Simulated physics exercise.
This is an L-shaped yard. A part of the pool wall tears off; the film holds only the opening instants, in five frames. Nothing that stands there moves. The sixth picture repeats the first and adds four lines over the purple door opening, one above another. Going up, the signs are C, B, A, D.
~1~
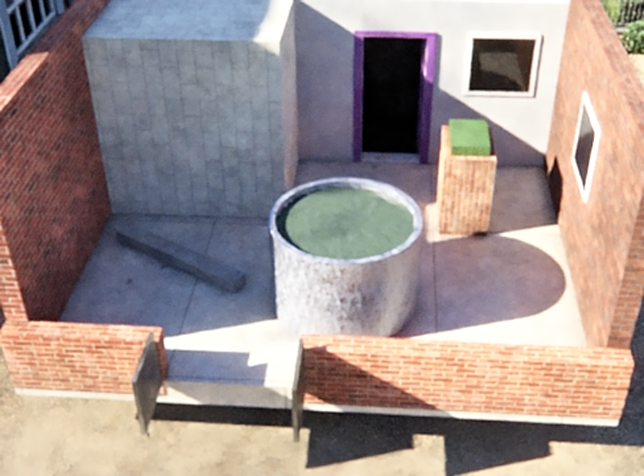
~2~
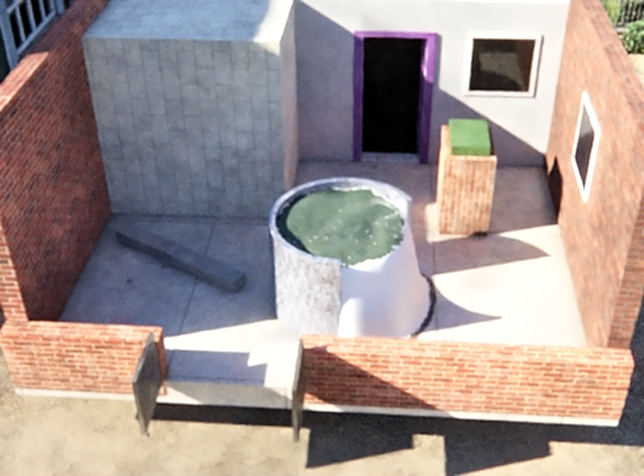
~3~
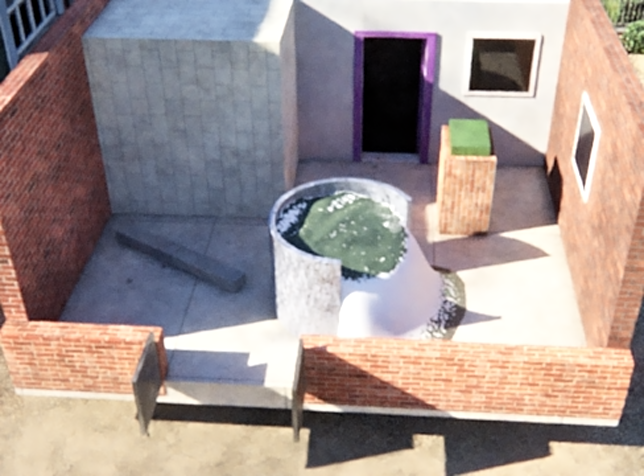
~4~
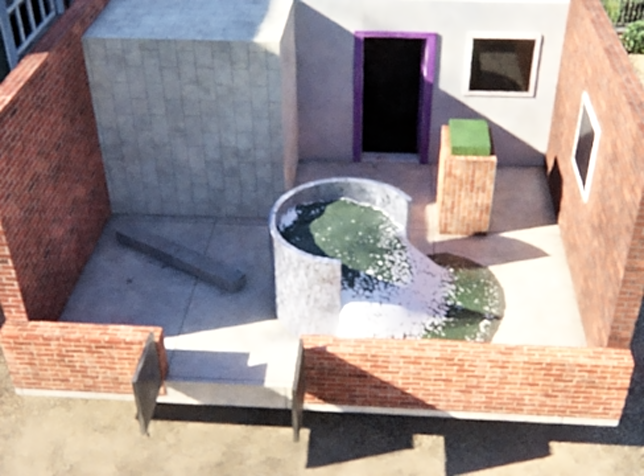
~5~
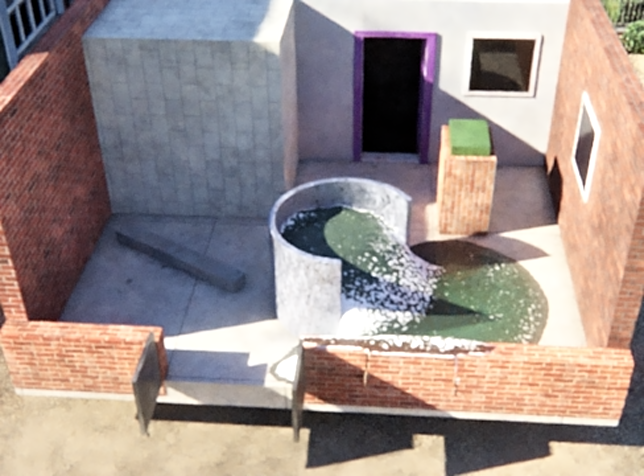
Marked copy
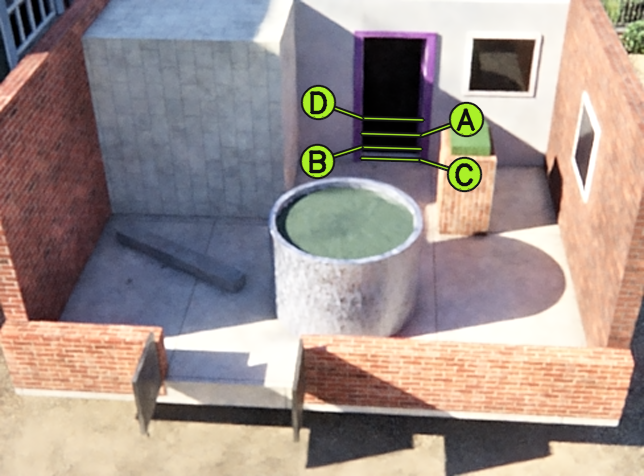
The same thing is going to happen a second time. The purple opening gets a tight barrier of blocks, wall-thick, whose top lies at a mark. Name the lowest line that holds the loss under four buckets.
It is B.
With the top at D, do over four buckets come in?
No.
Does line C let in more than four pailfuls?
Yes, it does.
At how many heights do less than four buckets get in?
Three of the four.
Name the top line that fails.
C it is.
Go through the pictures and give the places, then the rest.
Water in the pool at rest, its middle at (345, 224); foot of the purple doorway at (390, 162); open gate at (231, 327).
Water covers 2 % of the ground and shows as far out as (418, 304).
Water covers 6 % of the ground and shows as far out as (436, 270).
Water covers 12 % of the ground and shows as far out as (468, 263).
Water covers 20 % of the ground and shows as far out as (486, 250).
On the marked copy, A at (391, 134); B at (391, 148); C at (390, 159); D at (392, 119); from the bottom up C, B, A, D.
If A is chosen, nothing gets over.
If B is chosen, nothing gets over.
If C is chosen, about 7 bucketfuls get in.
If D is chosen, nothing gets over.
